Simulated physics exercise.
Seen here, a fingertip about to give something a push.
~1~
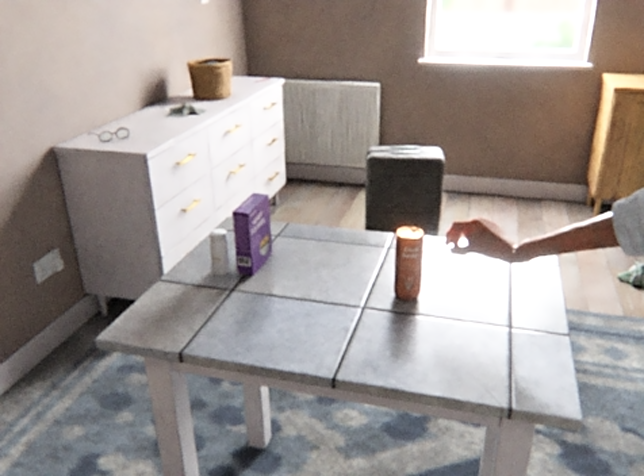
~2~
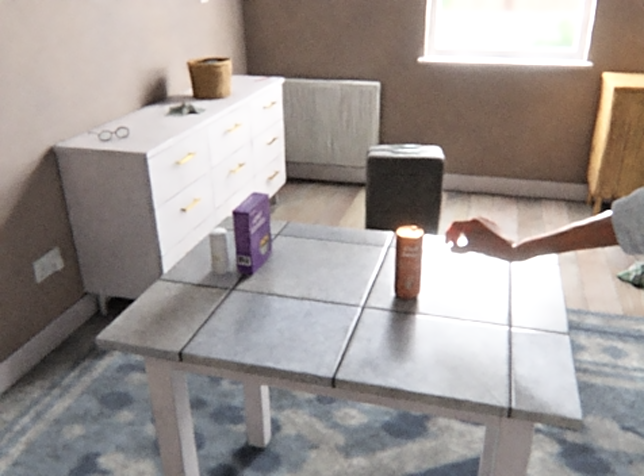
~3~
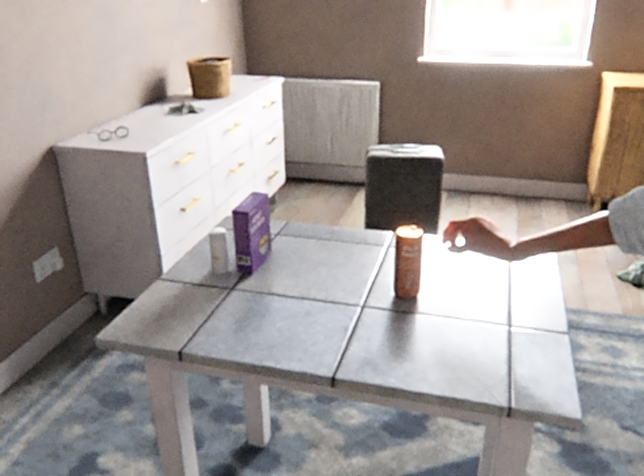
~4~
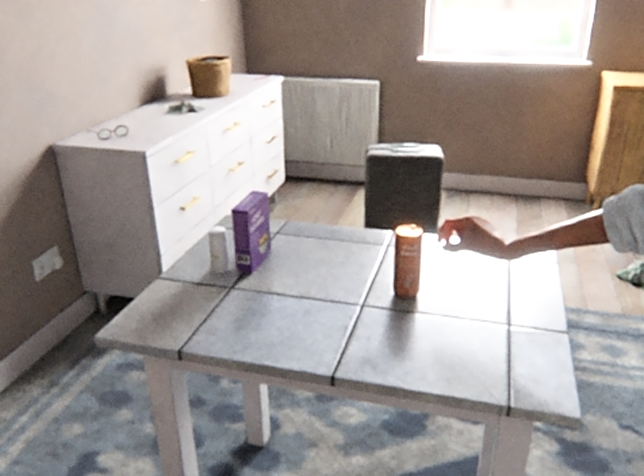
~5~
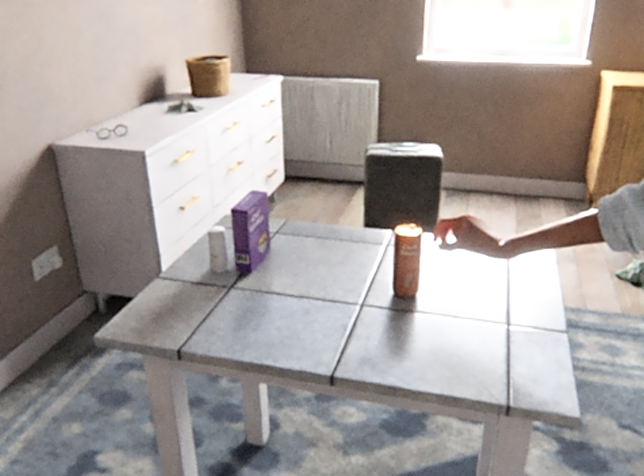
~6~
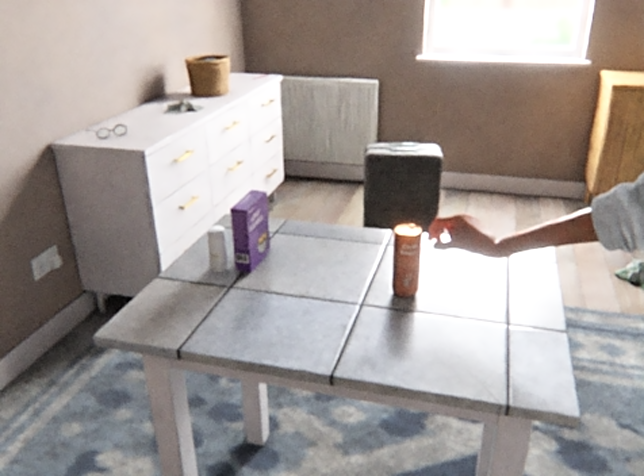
A hand reaching slowly leftward toward an orange can on a tiled table, with a purple box standing beside a white container.
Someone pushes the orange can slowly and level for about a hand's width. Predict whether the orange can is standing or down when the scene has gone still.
It is upset.
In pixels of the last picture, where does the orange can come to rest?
It finishes at around (355, 275).
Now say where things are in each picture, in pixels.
Orange can (409, 265), in the first frame.
Orange can (408, 264), in the second frame.
Orange can (408, 264), in the third frame.
Orange can (408, 263), in the fourth frame.
Orange can (407, 262), in the fifth frame.
Orange can (407, 262), in the sixth frame.
Then, 0.40 s past the last view, orange can rocked 15° from its first pose near (397, 259).
Then, 0.80 s past the last view, orange can rocked 61° from its first pose near (369, 262).
Then, 0.90 s past the last view, orange can on its side near (355, 274).
Finally, down or leaning hard on the table, orange can. Final places as the last picture's camera would see them, orange can near (355, 274).
